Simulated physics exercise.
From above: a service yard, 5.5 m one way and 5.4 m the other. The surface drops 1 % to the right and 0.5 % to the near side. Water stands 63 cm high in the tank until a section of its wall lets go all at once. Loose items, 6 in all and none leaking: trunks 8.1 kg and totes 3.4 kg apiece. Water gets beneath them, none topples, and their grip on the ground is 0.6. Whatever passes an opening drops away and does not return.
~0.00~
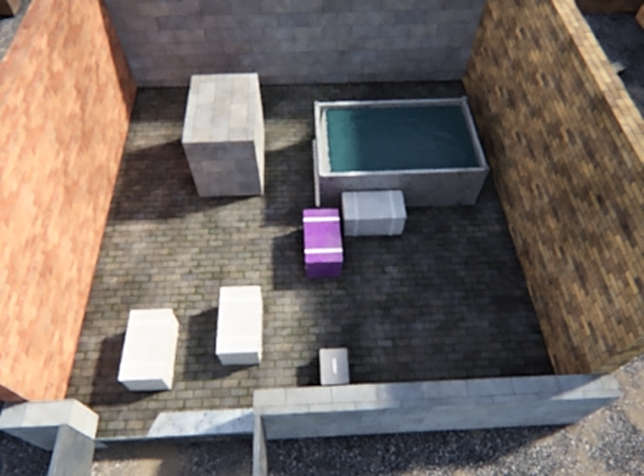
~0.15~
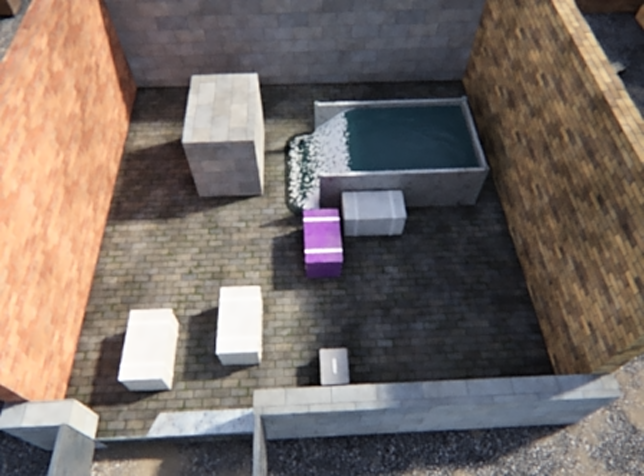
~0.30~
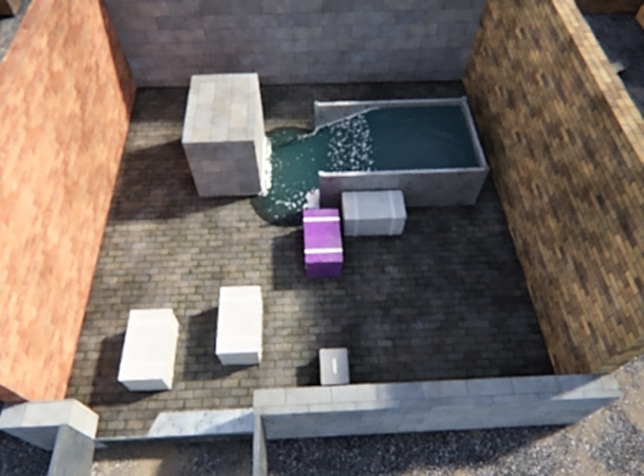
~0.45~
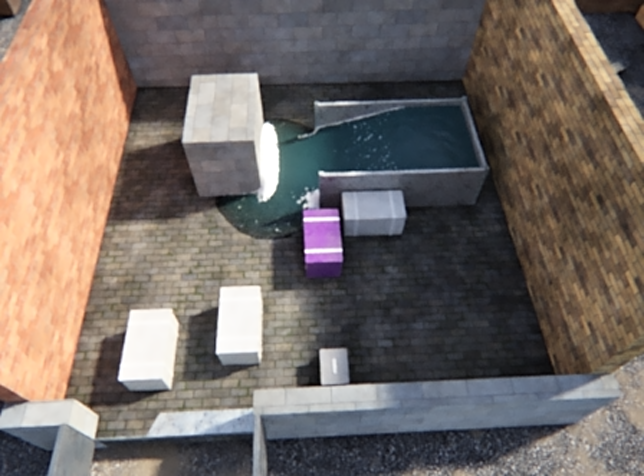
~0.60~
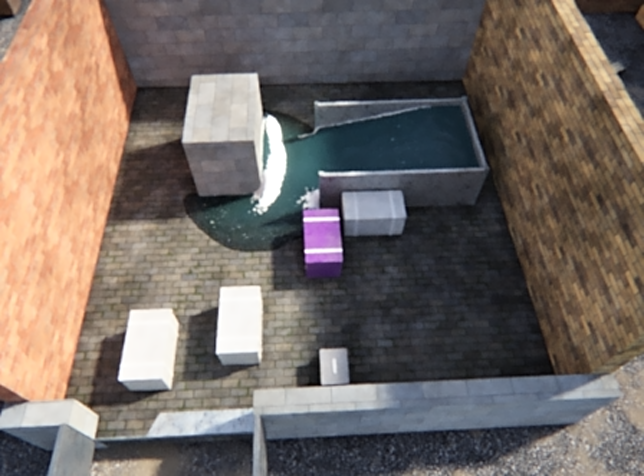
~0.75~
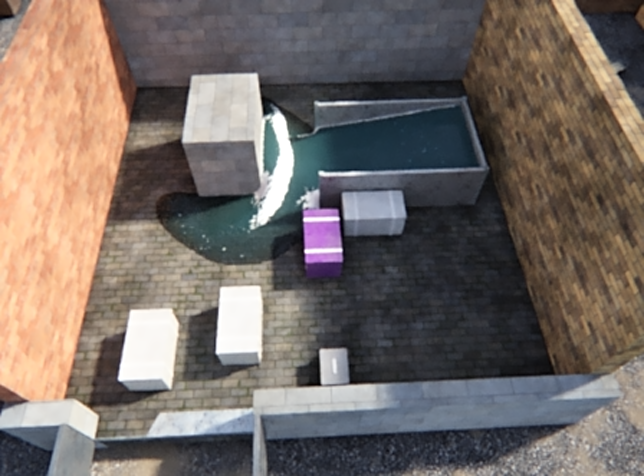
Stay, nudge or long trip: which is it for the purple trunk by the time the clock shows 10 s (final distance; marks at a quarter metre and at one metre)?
The purple trunk stays put.
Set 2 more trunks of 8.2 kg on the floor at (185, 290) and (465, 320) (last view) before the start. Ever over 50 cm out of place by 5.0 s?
In turn: More, under.
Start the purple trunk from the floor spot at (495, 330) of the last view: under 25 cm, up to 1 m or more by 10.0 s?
It gets carried off.
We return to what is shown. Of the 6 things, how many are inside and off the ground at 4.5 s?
At that moment 1.
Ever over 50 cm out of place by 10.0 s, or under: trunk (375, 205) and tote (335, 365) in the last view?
In turn: Under, over.
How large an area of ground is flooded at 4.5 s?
Some 25 m2.
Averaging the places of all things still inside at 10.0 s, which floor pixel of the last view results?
Near (330, 233).
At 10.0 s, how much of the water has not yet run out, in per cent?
Some 74 per cent remains.
After 2.0 s the purple trunk is near (323, 235), 0.0 m from its start, aground; 0 of 6 are out; 0 afloat.
After 4.5 s the purple trunk is near (331, 237), 0.1 m from its start, aground; 1 of 6 are out; 1 afloat.
After 7.0 s the purple trunk is near (331, 237), 0.1 m from its start, aground; 1 of 6 are out; 3 afloat.
After 10.0 s the purple trunk is near (329, 238), 0.1 m from its start, aground; 1 of 6 are out; 3 afloat.
